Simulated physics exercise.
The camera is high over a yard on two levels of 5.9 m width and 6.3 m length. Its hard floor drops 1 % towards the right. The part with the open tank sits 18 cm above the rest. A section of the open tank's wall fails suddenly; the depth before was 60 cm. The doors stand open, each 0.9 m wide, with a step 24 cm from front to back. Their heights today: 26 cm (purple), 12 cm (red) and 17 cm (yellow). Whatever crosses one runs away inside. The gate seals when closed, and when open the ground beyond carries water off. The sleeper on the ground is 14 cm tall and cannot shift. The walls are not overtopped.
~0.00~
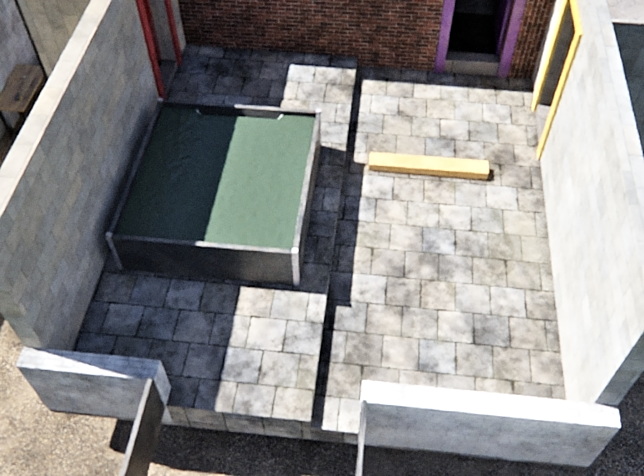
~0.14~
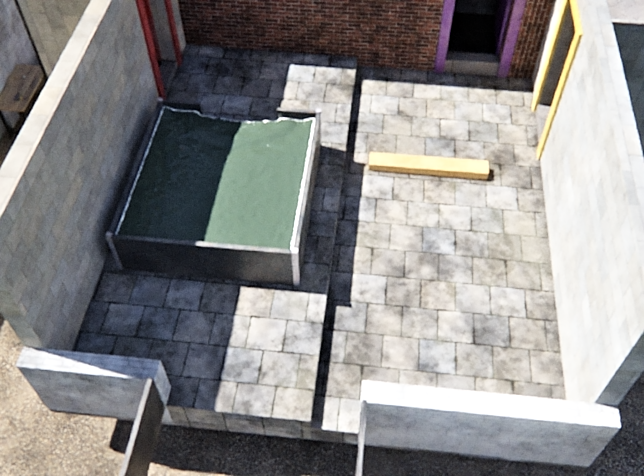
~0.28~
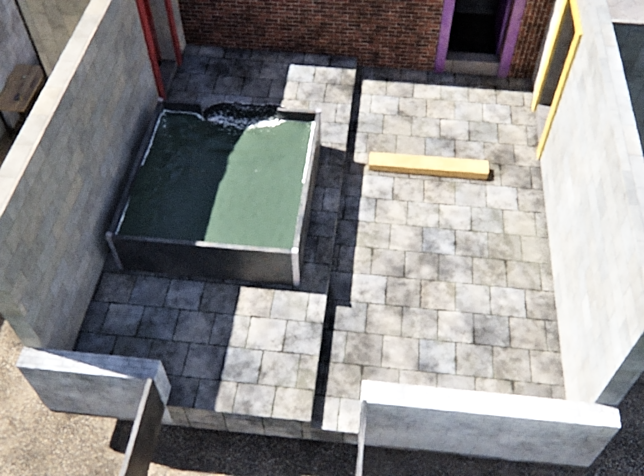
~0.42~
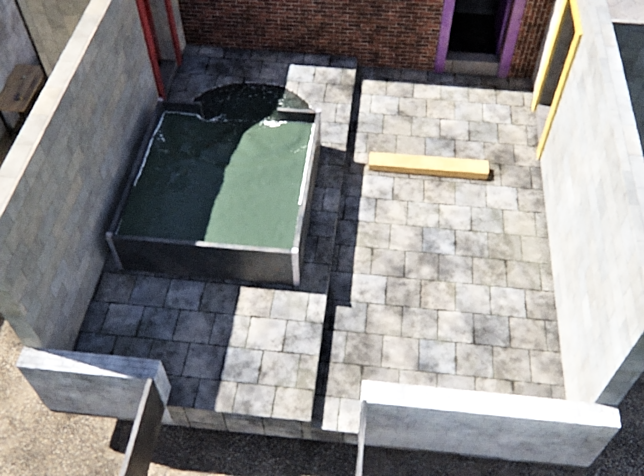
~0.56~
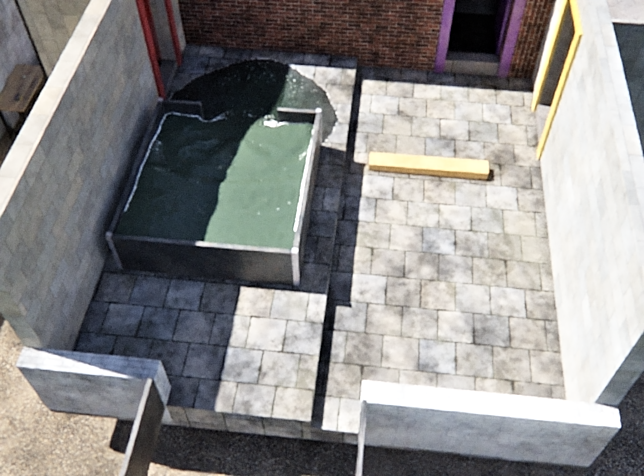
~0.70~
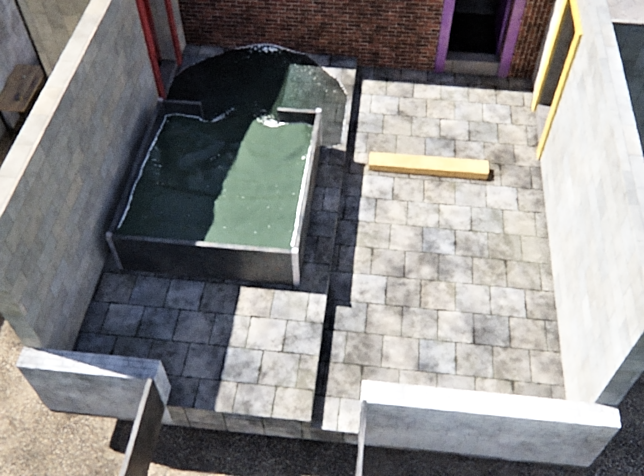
The footage shows a walled paved yard with a raised open tank of dark green water at left. The tank's far side gives way, and water pours through the gap, spreading in a widening dark pool over the paving behind.
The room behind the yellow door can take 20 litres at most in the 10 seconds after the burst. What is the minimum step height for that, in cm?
Close to 19 cm is just enough.
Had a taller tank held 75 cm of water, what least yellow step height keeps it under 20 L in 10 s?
About 24 cm.
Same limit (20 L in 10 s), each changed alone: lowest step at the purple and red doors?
Roughly 15 cm at purple and 20 cm at red.
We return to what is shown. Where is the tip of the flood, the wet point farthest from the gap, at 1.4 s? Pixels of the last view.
Near (385, 74).
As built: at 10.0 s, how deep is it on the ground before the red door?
Some 10.0 cm.
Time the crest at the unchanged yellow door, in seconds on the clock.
Near 4.0 s.
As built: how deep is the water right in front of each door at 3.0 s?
Depths in cm: Purple 9, red 23, yellow 17.
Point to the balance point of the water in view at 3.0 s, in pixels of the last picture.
Near (258, 150).
After 1.4 s water covers 20 % of the floor, deepest (42 cm) near (185, 50); it has not reached the yellow door.
After 3.0 s water covers 35 % of the floor, deepest (33 cm) near (195, 51); 17 cm at the yellow door, 0 litres in over its 17 cm step.
After 10.0 s water covers 85 % of the floor, deepest (20 cm) near (526, 91); 17 cm at the yellow door, 49 litres in over its 17 cm step.
At the yellow door as built, the water arrived by 2.6 s and peaked near 22 cm at 4.0 s.
Run again over the same 10 s with other heights there, 58 litres in over 16.5 cm, 3 litres over 22.5 cm. The limit of 20 litres is kept from about 19 cm up.
